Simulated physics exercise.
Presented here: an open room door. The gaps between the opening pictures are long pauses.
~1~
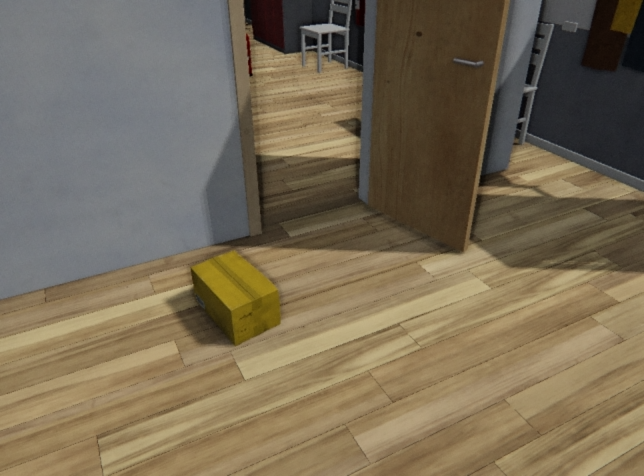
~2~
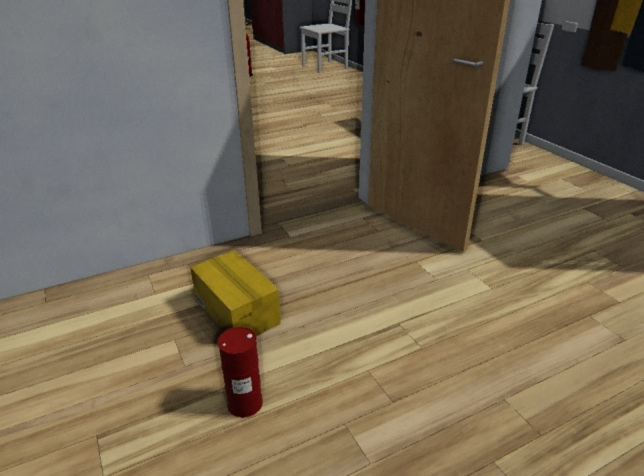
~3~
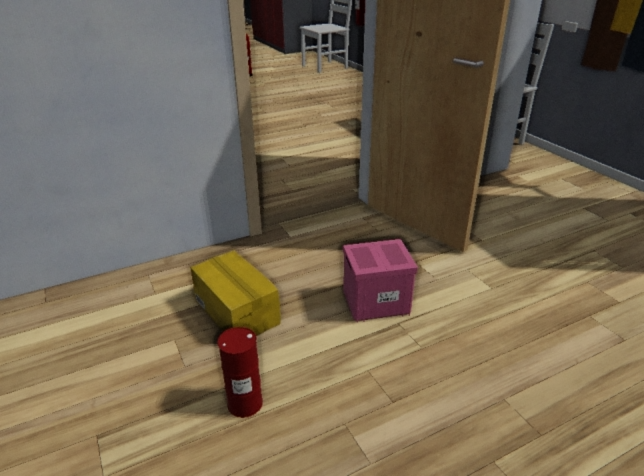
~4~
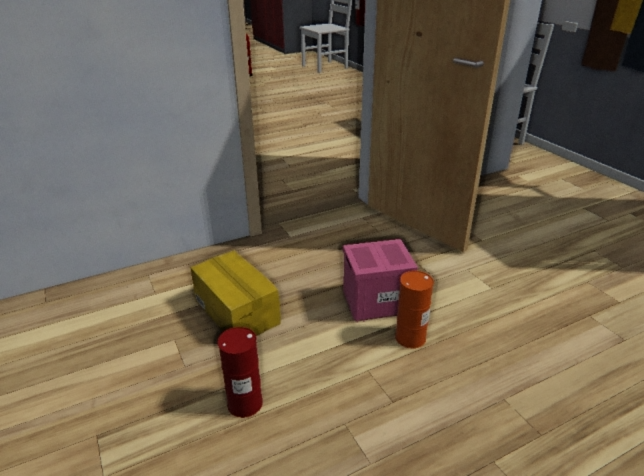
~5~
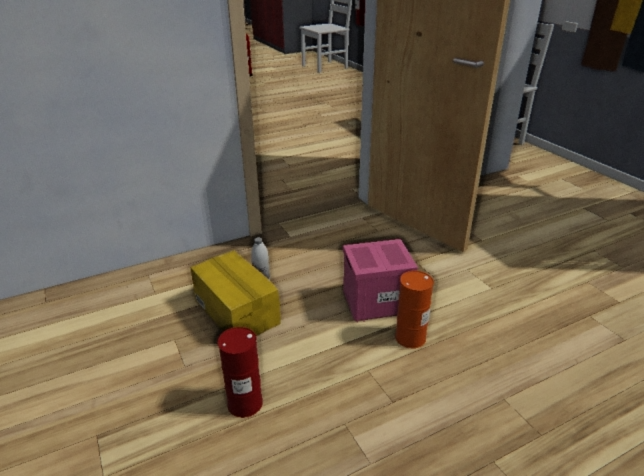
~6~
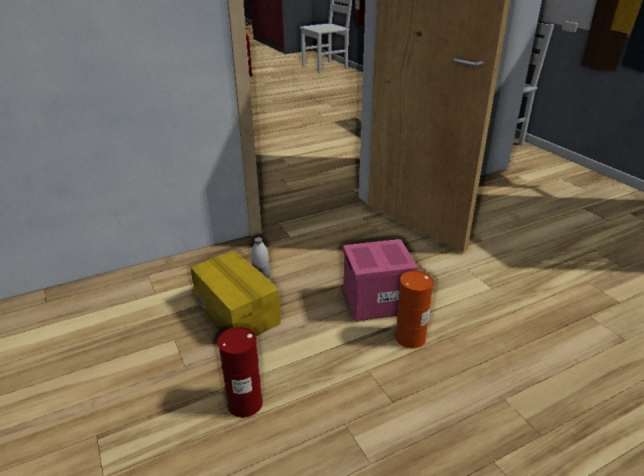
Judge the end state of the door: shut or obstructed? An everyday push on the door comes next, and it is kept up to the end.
Most likely it will sit flush in the frame.
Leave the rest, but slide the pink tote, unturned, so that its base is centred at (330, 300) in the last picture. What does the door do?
It makes it all the way then.
Then, 0.80 s on from there, door 89° open.
Then, 1.50 s on from there, door 63° open.
Then, 2.10 s on from there, door 38° open.
Then, 2.70 s on from there, door 12° open.
In the end, door 0° open; all 5 unmoved. At the end, from the last picture's camera, white bottle near (260, 263).
